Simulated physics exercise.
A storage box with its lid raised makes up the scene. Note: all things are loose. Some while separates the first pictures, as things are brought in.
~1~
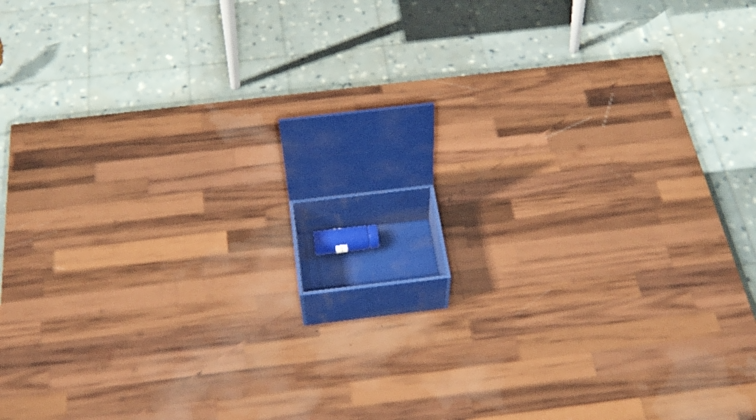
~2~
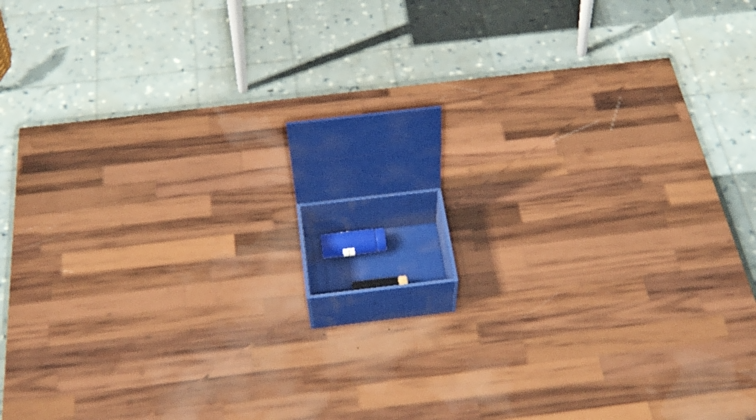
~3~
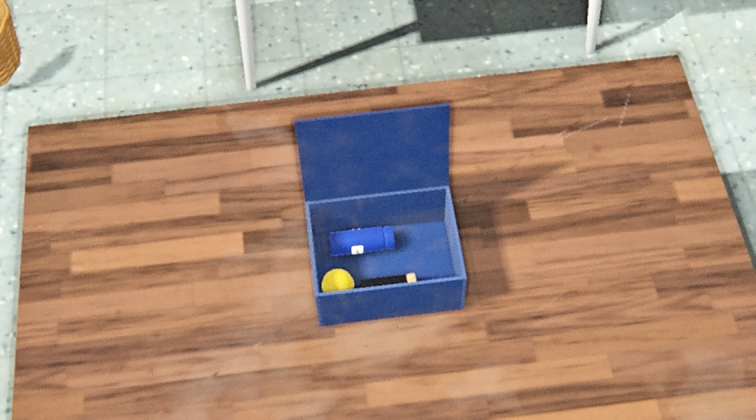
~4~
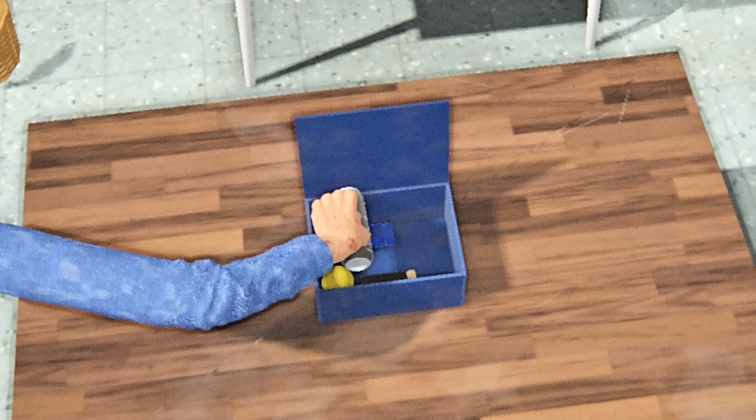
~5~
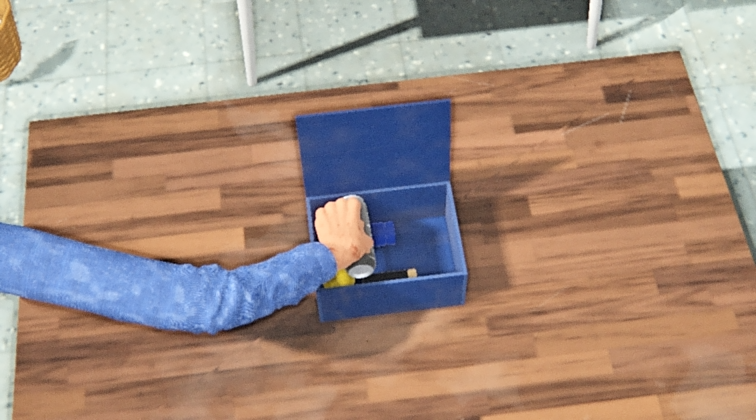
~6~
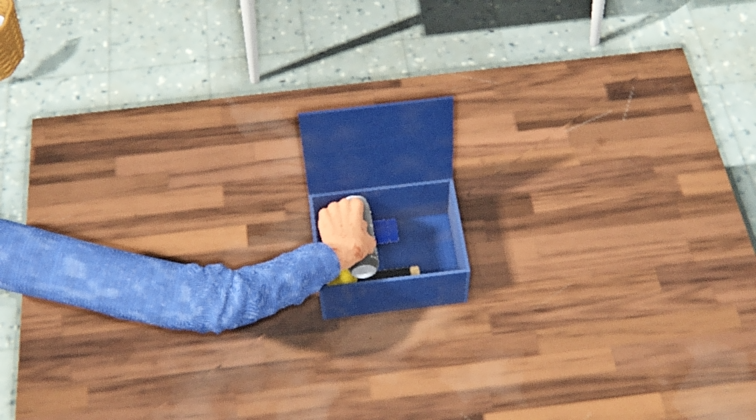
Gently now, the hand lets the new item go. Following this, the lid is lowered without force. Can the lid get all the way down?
The lid goes all the way down.
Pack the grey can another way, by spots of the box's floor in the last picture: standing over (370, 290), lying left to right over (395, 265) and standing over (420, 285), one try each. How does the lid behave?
In case one it remains open, in case two it ends up closed and in case three it remains open.
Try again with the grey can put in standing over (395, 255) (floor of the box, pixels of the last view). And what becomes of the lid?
That way the lid ends up partly open.
Then, 1.00 s after the last picture, lid starting down; grey can rolled a little near (359, 253).
Then, 1.60 s after the last picture, lid 57° above the rim; grey can rolled a little near (359, 255).
Then, 2.10 s after the last picture, lid 19° above the rim; grey can rolled a little near (359, 255).
At rest, lid shut; all 4 in place. Seen from the same camera at the end, grey can near (359, 255).
